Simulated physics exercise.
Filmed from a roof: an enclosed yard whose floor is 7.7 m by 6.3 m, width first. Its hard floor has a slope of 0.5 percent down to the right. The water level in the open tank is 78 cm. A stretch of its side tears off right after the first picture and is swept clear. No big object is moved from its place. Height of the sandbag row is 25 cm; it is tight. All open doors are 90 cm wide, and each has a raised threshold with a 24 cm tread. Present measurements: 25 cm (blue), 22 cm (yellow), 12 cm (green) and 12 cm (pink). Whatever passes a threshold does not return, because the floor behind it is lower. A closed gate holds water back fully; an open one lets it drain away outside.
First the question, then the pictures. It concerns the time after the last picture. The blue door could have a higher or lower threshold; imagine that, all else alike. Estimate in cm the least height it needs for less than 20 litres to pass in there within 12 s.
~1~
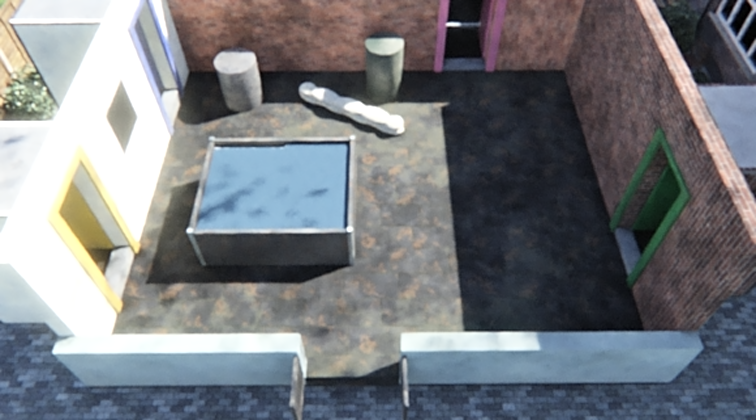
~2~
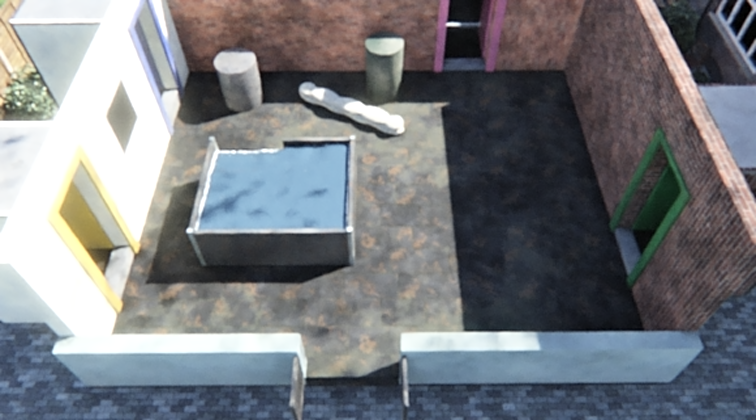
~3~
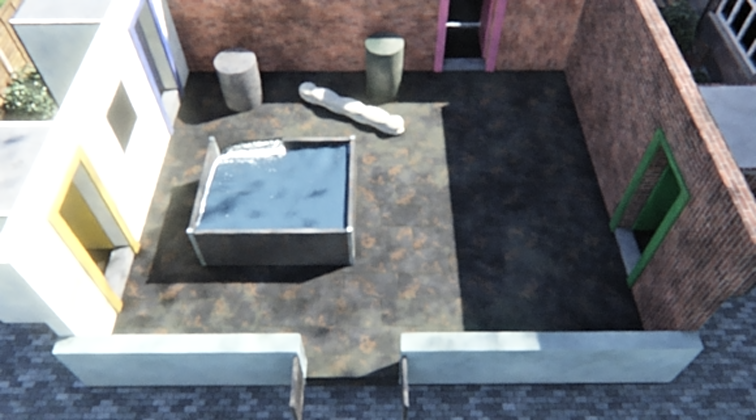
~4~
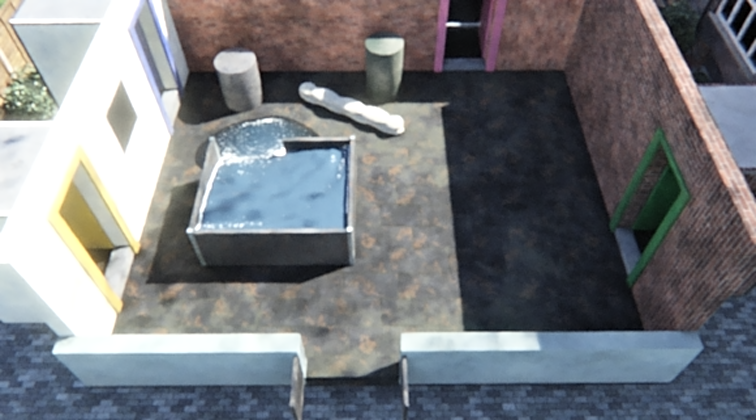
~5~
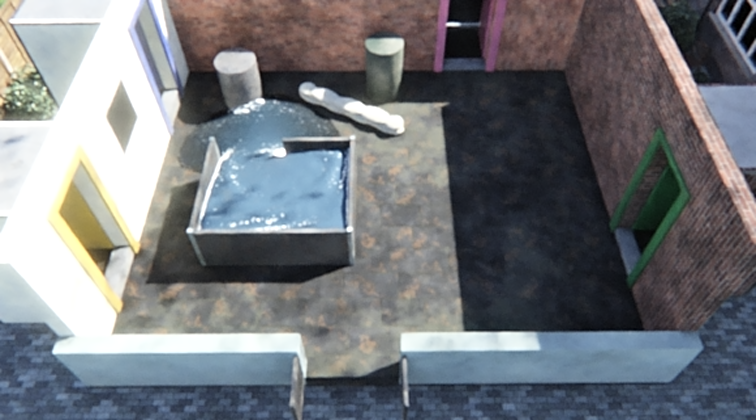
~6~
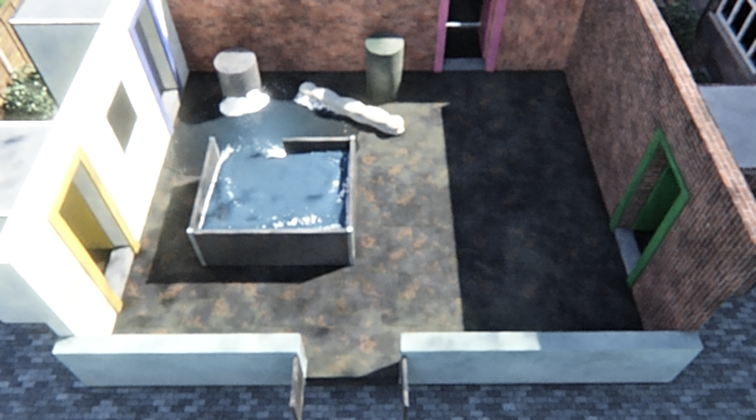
I would say 34 cm.
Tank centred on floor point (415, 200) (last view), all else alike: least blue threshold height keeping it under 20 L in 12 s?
Then close to 18 cm.
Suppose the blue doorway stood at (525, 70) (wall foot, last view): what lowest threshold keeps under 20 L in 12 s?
Roughly 6.5 cm.
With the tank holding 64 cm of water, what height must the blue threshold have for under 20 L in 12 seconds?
Something near 27 cm should do.
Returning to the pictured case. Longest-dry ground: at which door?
Answer: Green.
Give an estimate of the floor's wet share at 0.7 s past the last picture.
Wet: Close to 20 %.
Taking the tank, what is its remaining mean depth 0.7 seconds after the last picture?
Averaged depth comes out at about 51 cm.
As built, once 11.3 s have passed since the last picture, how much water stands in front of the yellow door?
A ruler would read roughly 7.0 cm.
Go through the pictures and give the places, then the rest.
The open tank at (277, 186) is whole and still, 78 cm deep; the blue door at (161, 72) is dry, in the first frame.
Water pours out on the far side and has run 0.3 m, to a hidden place; about 9 cm deep outside, 78 cm at the back, in the second frame.
Water pours out on the far side and has run 0.8 m, to a hidden place; about 13 cm deep outside, 78 cm at the back, in the third frame.
Water pours out on the far side and has run 1.4 m, to (267, 119); about 9 cm deep outside, 76 cm at the back, in the fourth frame.
The gap is on the far side, the front 2.0 m out at (264, 98); the back of the open tank holds 69 cm, in the fifth frame.
Water pours out on the far side and has run 2.7 m, to (271, 74); about 6 cm deep outside, 66 cm at the back; the blue door at (161, 72), 2.3 m from the gap, is still 0.3 m from the nearest water, in the sixth frame.
Then, 0.7 s after the last picture water covers 20 % of the floor, deepest (45 cm) near (243, 113); 35 cm at the blue door, 1 litre in over its 25 cm threshold.
Then, 2.3 s after the last picture water covers 35 % of the floor, deepest (38 cm) near (240, 82); 33 cm at the blue door, 71 litres in over its 25 cm threshold.
Then, 11.3 s after the last picture water covers 95 % of the floor, deepest (12 cm) near (631, 312); 7 cm at the blue door, 90 litres in over its 25 cm threshold.
At the blue door as built, the water peaked near 37 cm, 1.9 s after the last picture.
With a threshold of 30.5 cm, 40 litres would have come in within the 12 s; with 41 cm, 3 litres. So under 20 litres takes about 34 cm.
